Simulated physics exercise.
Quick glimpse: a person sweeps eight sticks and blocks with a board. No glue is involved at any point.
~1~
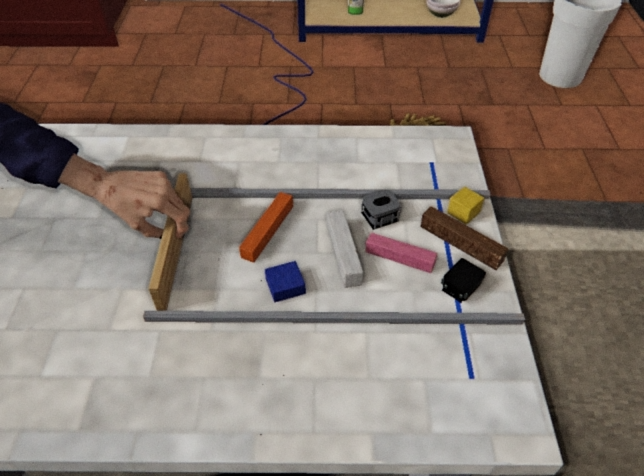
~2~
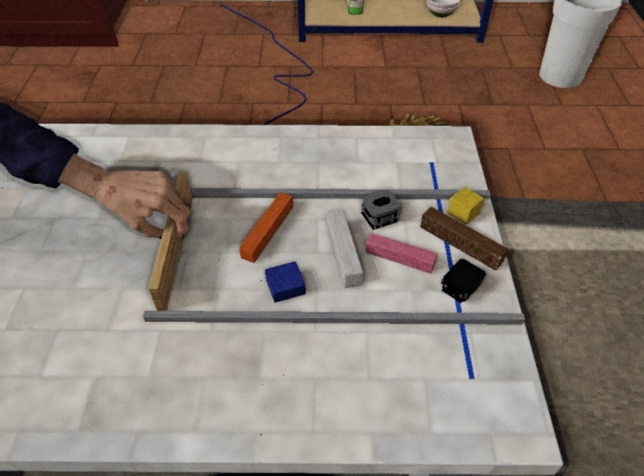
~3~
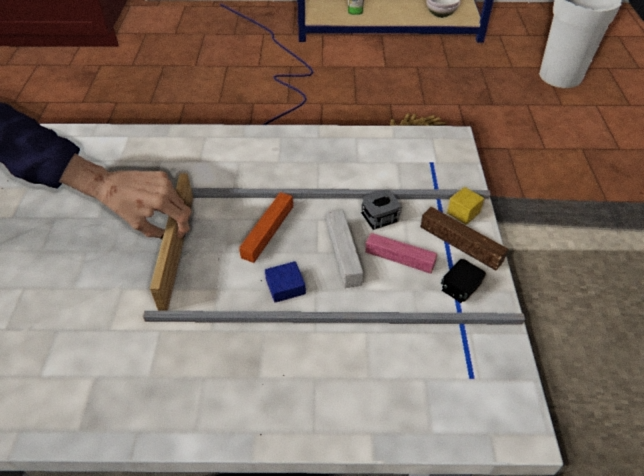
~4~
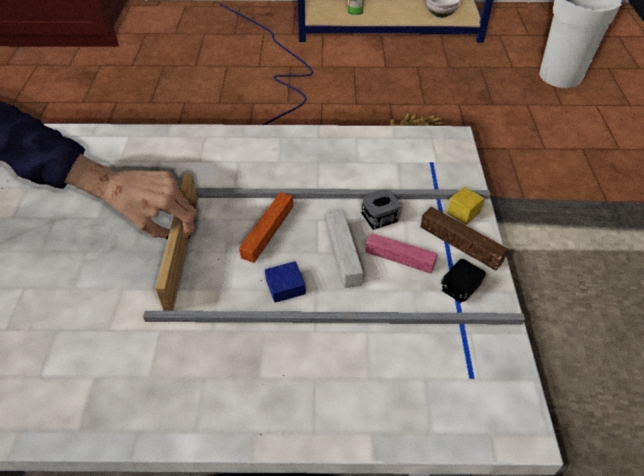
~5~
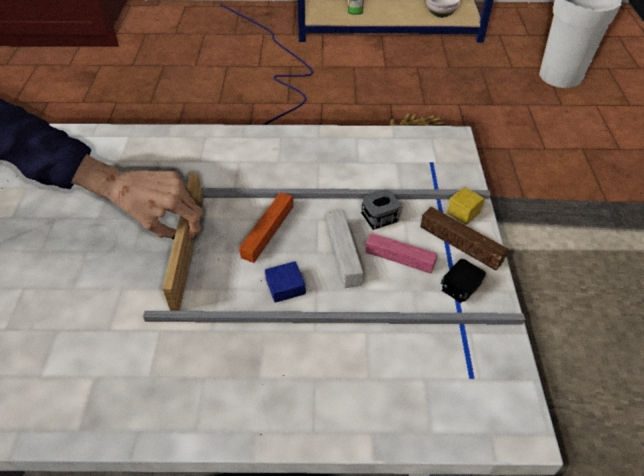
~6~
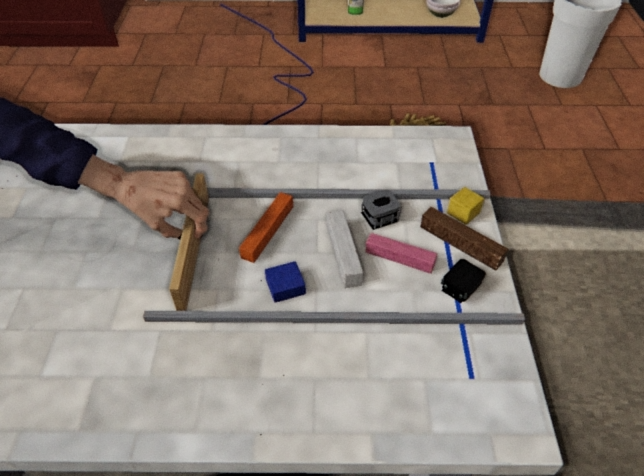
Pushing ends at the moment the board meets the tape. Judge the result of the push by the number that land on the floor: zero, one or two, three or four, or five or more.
Looks like just one or two of them go over the edge.
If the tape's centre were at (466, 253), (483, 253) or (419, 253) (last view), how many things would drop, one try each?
Respectively 4, 6 and 0.
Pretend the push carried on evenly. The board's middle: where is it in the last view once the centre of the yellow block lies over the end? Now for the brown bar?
Yellow block: (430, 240); brown bar: (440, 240).
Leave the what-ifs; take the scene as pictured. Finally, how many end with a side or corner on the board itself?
Contact count: 2.
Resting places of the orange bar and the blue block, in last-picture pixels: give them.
The orange bar stops around (453, 227); the blue block around (473, 287).
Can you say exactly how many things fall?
That totals 2.
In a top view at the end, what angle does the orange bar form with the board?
I'd estimate about 0 degrees.
Soon after, none off yet; yellow block at rest near (465, 206); brown bar at rest near (462, 238); black case at rest near (463, 281).
At rest, the number that fall off is one or two; fallen, brown bar and yellow block.
